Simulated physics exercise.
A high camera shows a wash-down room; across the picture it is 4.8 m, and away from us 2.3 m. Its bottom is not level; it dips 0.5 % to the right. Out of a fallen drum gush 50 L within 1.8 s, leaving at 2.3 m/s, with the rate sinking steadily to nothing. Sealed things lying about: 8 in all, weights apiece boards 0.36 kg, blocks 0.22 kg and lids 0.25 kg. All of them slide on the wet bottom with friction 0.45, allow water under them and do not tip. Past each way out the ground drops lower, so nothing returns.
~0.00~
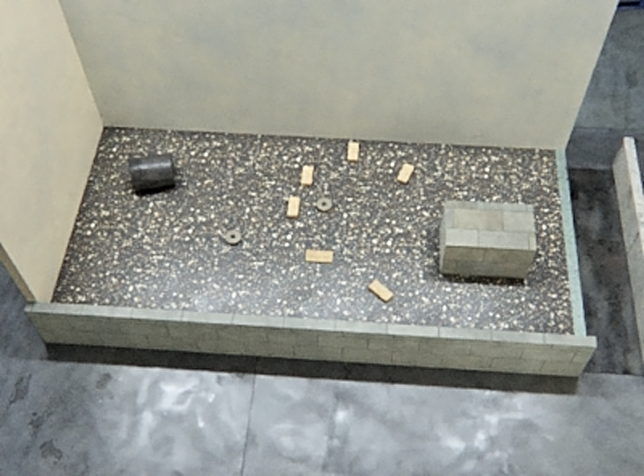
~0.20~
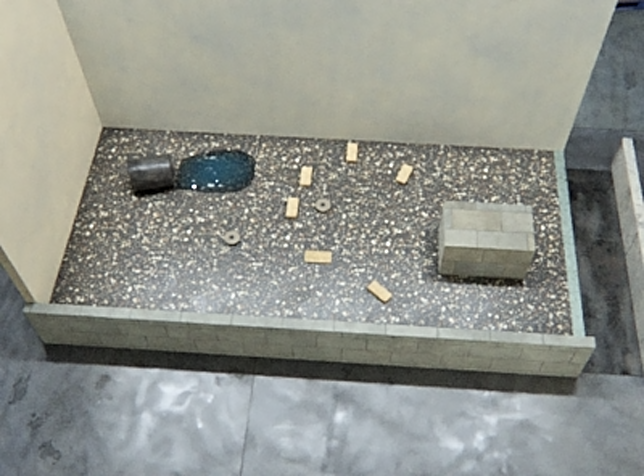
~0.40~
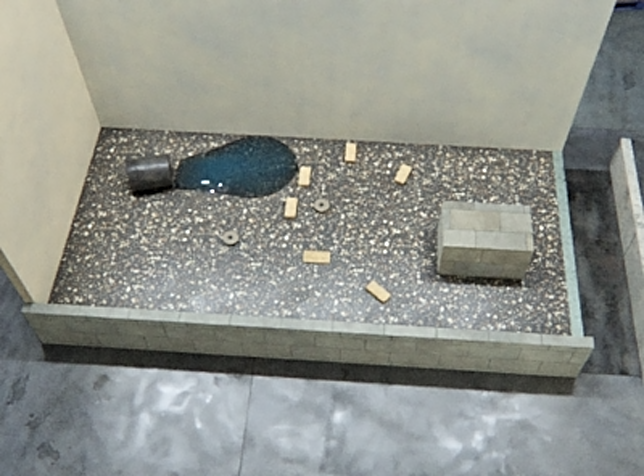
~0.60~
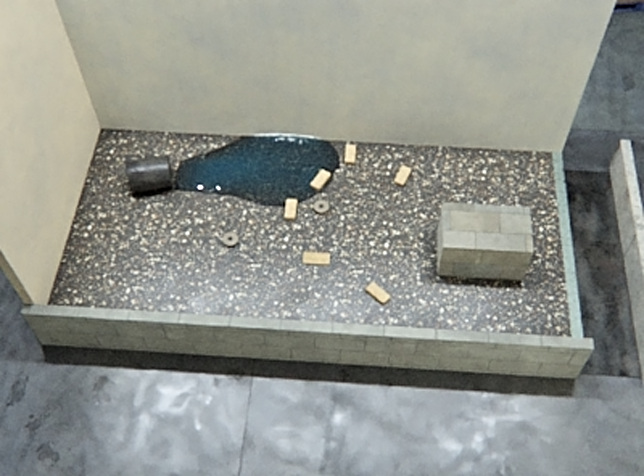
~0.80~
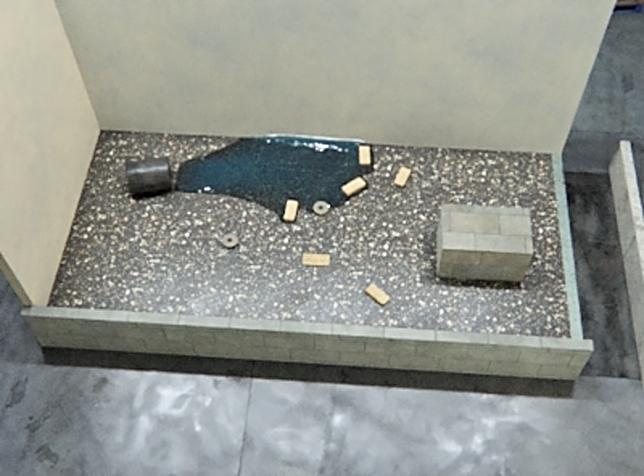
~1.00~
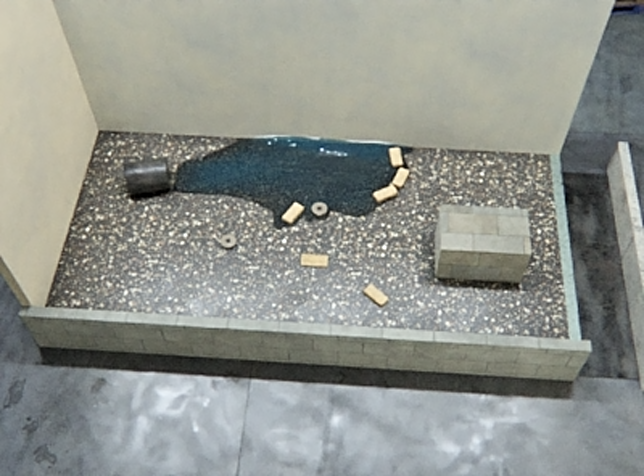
Dark blue water spreading rightward from a fallen drum across a speckled floor, pushing small tan blocks along near the back wall.
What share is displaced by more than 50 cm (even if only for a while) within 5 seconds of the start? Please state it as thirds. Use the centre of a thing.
The portion is of middling size, from one third to under two thirds.
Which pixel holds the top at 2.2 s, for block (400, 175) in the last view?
About pixel (544, 220).
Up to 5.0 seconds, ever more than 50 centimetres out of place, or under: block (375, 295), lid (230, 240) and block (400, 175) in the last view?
Taking them in order, the first is within the mark, the second within the mark and the third beyond the mark.
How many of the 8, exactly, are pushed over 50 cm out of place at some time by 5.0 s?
That comes to 3 in all.
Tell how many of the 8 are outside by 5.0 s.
3 of them.
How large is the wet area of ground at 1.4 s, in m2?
About 2.0 m2.
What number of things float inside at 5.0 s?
My tally comes to 0.
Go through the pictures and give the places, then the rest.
A block at (307, 175), on the bottom; a block at (353, 151), on the bottom; water covers 0.0 m2; 0 of 8 have shifted, in the first picture.
A block at (306, 176), on the bottom; a block at (352, 152) rests on the ground; water covers 0.3 m2; 0 of 8 have shifted, in the second picture.
A block at (305, 176), on the bottom; a block at (351, 152), on the bottom; 0.7 m2 under water; 0 of 8 have shifted, in the third picture.
A block at (320, 179), on the bottom, 17 cm from its start; a block at (350, 153), on the bottom; 1.1 m2 under water; 1 of 8 have shifted, in the fourth picture.
A block at (354, 186), on the bottom, 51 cm from its start; a block at (365, 155) rests on the ground, 15 cm from its start; 1.3 m2 under water; 2 of 8 have shifted, in the fifth picture.
A block at (386, 193), on the bottom, 86 cm from its start; a block at (396, 156), on the bottom, 49 cm from its start; water covers 1.7 m2; 2 of 8 have shifted, in the sixth picture.
After 1.4 s 2 of 8 are over 50 cm from their spots; 0 afloat.
After 2.2 s 3 of 8 are over 50 cm from their spots; 0 afloat.
After 3.5 s 3 of 8 are over 50 cm from their spots; 0 afloat.
After 5.0 s 3 of 8 are over 50 cm from their spots, and 3 have been at some point; 0 afloat.
